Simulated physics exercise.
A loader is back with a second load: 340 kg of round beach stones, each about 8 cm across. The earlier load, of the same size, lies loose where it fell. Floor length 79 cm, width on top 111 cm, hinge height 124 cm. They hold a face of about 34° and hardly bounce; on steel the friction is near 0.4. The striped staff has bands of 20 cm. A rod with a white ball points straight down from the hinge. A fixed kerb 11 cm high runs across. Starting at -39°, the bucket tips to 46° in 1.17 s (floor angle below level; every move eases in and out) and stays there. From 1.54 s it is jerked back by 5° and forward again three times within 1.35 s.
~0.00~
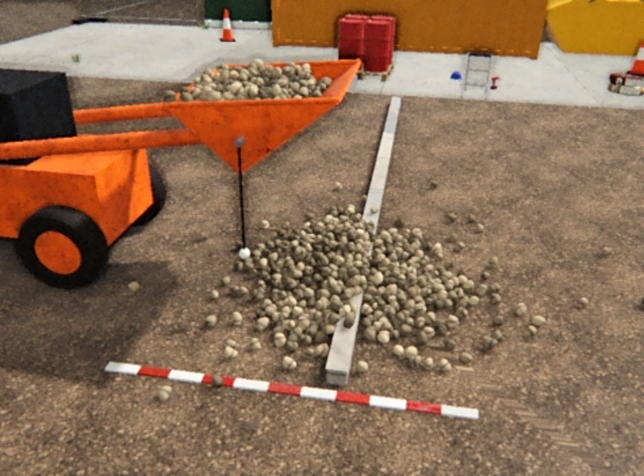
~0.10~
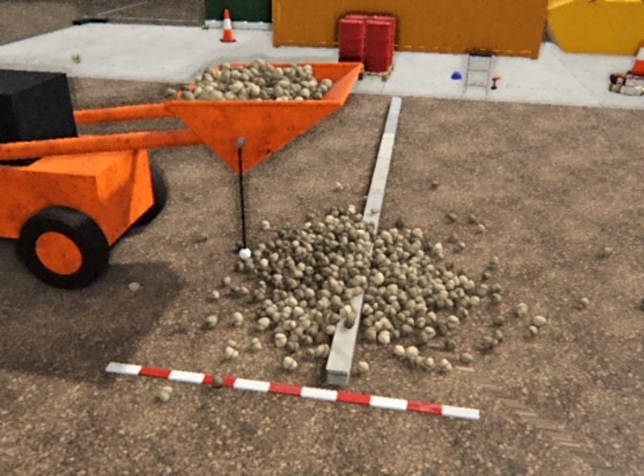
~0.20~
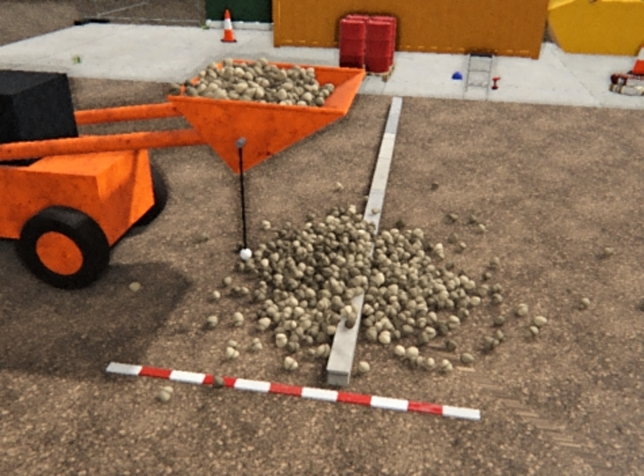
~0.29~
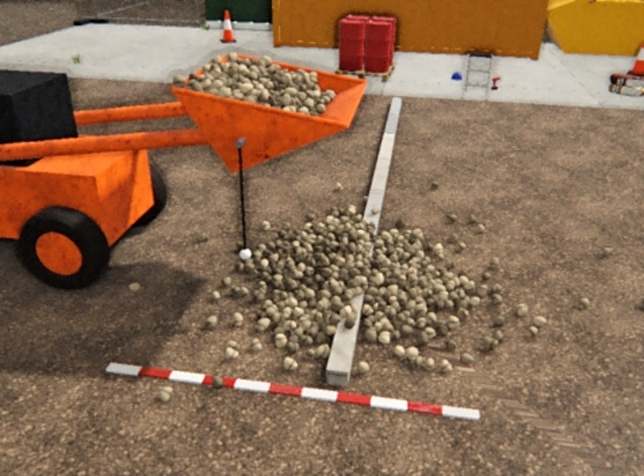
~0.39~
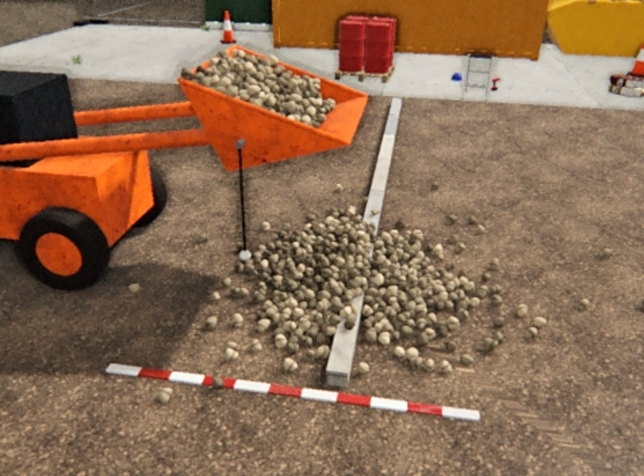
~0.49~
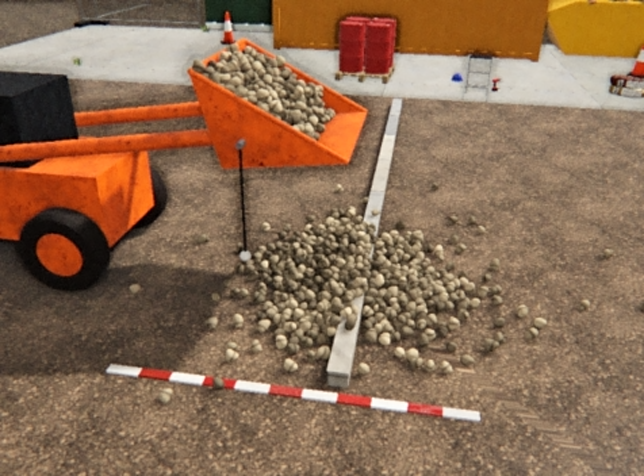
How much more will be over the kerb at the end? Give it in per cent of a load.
Close to 68 parts in a hundred.
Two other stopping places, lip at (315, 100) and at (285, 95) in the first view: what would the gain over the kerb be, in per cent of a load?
Near 45 per cent from the first place, 20 from the second.
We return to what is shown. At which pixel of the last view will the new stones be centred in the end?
Near (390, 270).
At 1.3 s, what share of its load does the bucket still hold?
Roughly 30 per cent is still inside.
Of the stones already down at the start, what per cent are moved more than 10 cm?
Roughly 25 per cent of them.
After 0.9 s the floor is at 33°; in per cent of one load, 98 in the bucket, 69 on this side of the kerb, 33 over the kerb; the foremost stones are at (574, 293).
After 1.3 s the floor is at 46°; in per cent of one load, 29 in the bucket, 123 on this side of the kerb, 49 over the kerb; the foremost stones are at (574, 293).
After 3.3 s the floor is at 46°; in per cent of one load, 0 in the bucket, 99 on this side of the kerb, 101 over the kerb; the foremost stones are at (610, 302).
After 5.9 s the floor is at 46°; in per cent of one load, 0 in the bucket, 99 on this side of the kerb, 101 over the kerb; the foremost stones are at (610, 302). Net gain over the kerb, 68.
